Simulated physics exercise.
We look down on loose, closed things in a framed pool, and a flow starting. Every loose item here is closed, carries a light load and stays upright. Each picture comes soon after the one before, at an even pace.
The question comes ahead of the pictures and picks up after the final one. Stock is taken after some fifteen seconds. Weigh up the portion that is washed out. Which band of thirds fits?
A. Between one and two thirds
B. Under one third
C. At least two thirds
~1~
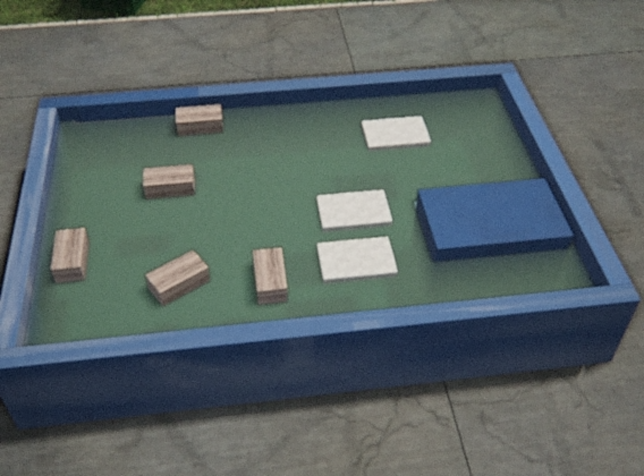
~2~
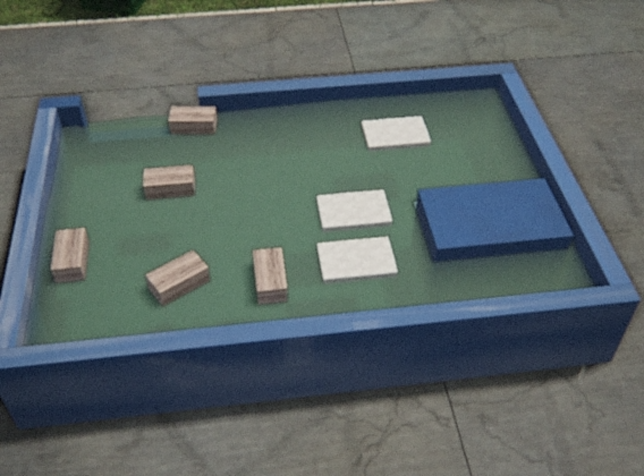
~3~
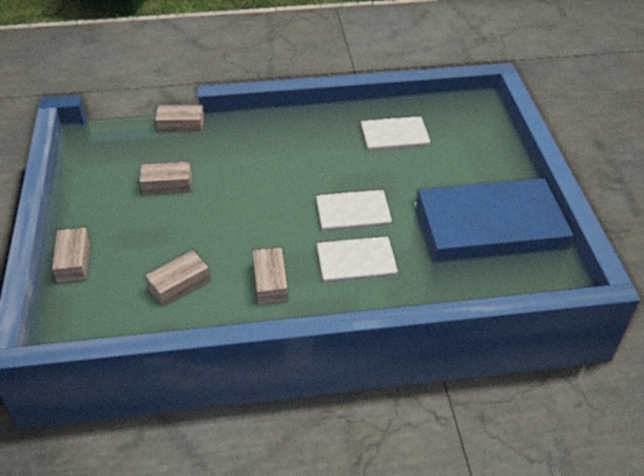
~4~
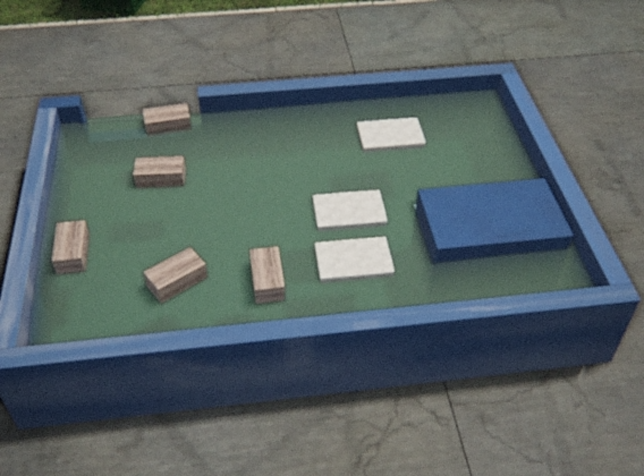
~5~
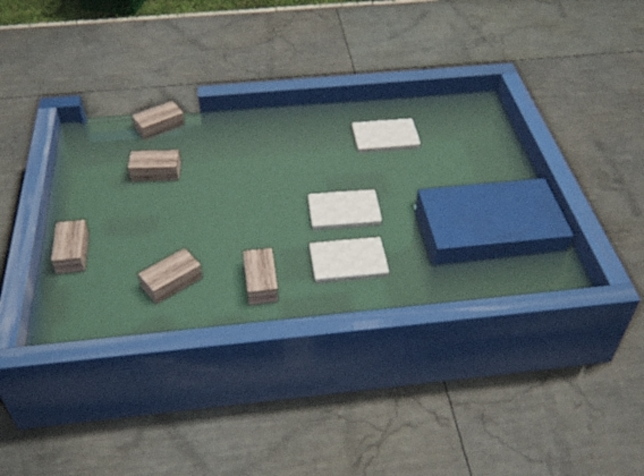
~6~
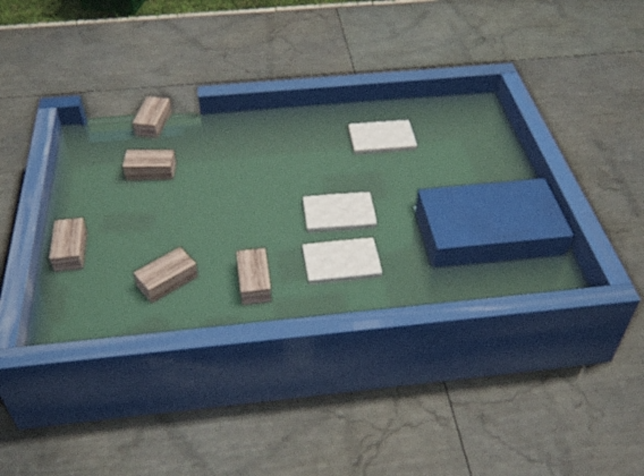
B, under one third.
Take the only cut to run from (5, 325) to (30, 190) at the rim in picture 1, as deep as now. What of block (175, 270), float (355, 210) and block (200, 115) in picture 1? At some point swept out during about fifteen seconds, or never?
In the order given: Remains, remains, remains.
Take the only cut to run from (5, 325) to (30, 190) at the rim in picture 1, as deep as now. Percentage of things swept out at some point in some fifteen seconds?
About 10 %.
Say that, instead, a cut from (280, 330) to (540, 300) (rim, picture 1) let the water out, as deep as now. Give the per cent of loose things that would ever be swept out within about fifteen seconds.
Estimated share: Around 40 %.
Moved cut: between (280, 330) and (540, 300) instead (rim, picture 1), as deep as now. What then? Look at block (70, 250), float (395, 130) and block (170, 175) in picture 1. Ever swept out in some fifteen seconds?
Retained, retained and retained.
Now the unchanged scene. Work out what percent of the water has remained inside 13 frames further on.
Close to 78 percent of it stays.
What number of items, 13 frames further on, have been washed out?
My count is 1.
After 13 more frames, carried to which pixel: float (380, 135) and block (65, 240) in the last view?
Tops end up close to (356, 140) and (68, 208) respectively.
A moment on, 1 of 8 are out; 7 afloat.
Next, 1 of 8 are out; 7 afloat.
Later, 1 of 8 are out; 7 afloat.
In the end, 1 of 8 are out; 7 afloat.
